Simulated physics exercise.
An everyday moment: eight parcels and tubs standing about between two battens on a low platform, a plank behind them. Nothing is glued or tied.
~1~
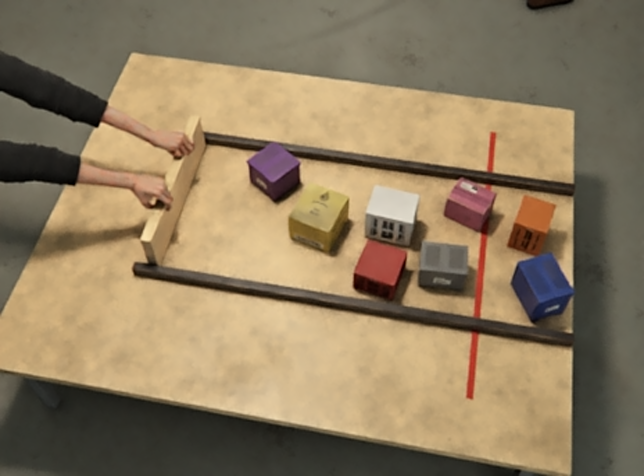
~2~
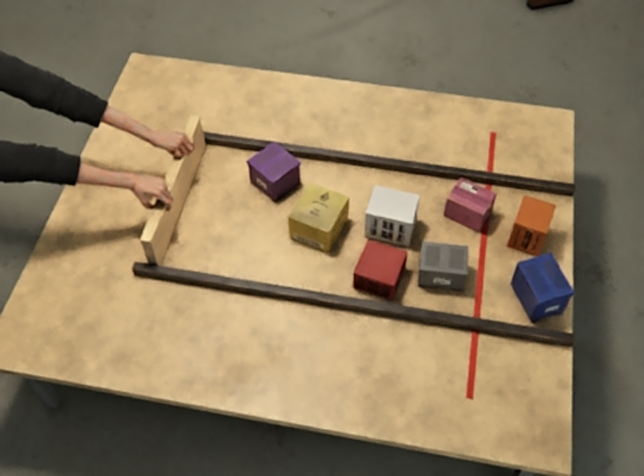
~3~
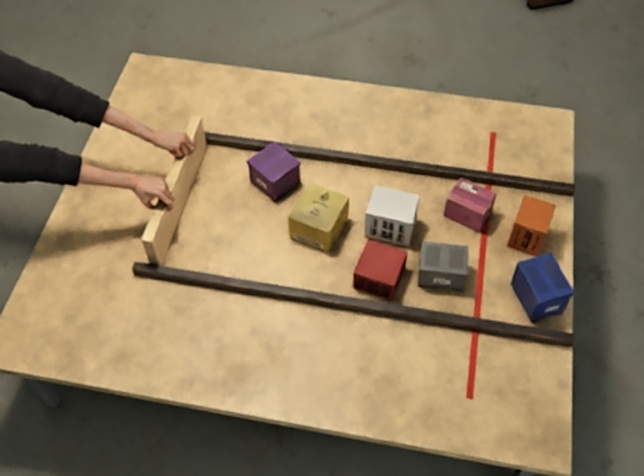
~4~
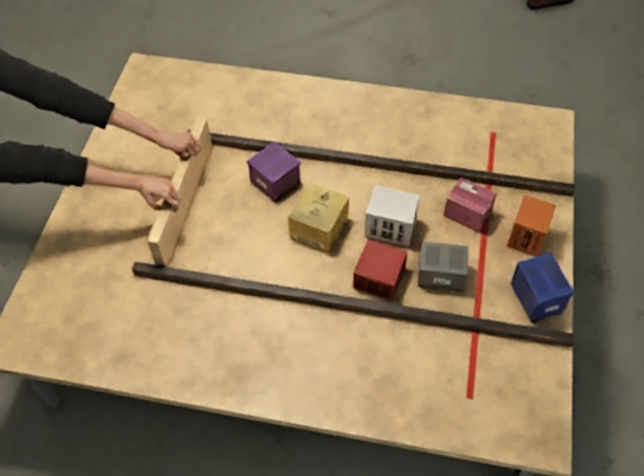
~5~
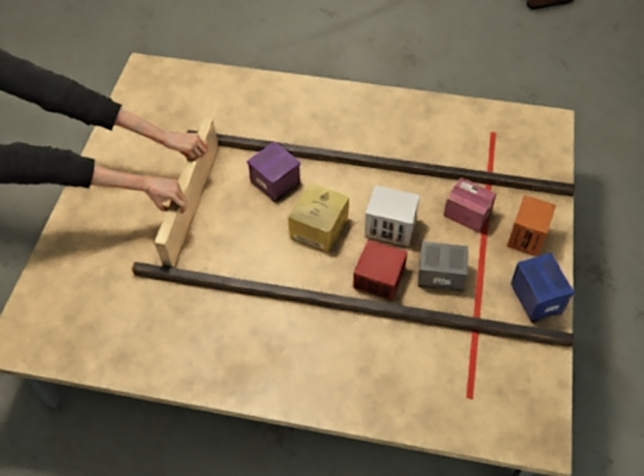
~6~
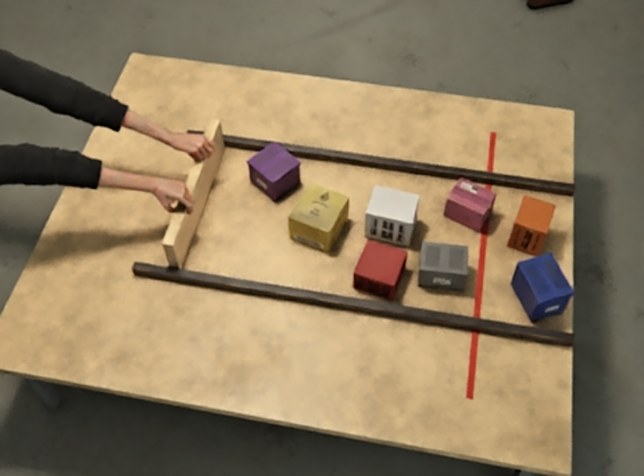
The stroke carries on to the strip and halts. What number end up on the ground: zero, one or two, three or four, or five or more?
The number that fall off is one or two.
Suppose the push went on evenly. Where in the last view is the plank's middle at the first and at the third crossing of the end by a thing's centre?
First at (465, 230), next at (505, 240).
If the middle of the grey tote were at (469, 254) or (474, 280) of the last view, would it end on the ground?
Place by place, it survives; does not fall.
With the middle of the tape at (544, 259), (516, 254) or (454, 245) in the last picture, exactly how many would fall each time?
Down on the ground: 5, 5 and 0.
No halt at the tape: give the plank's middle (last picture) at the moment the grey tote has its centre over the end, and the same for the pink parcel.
About (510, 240), and (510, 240) for the other.
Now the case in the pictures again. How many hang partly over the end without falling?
The number is 1.
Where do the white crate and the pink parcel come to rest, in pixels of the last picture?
The white crate stops around (558, 240); the pink parcel around (552, 211).
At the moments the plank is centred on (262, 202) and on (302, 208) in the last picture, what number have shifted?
At the one place 1, at the other 2.
Soon after, none off yet; blue tote at rest near (541, 288); orange crate at rest near (531, 226); pink parcel at rest near (470, 205).
In the end, the number that fall off is one or two; gone, orange crate and blue tote.
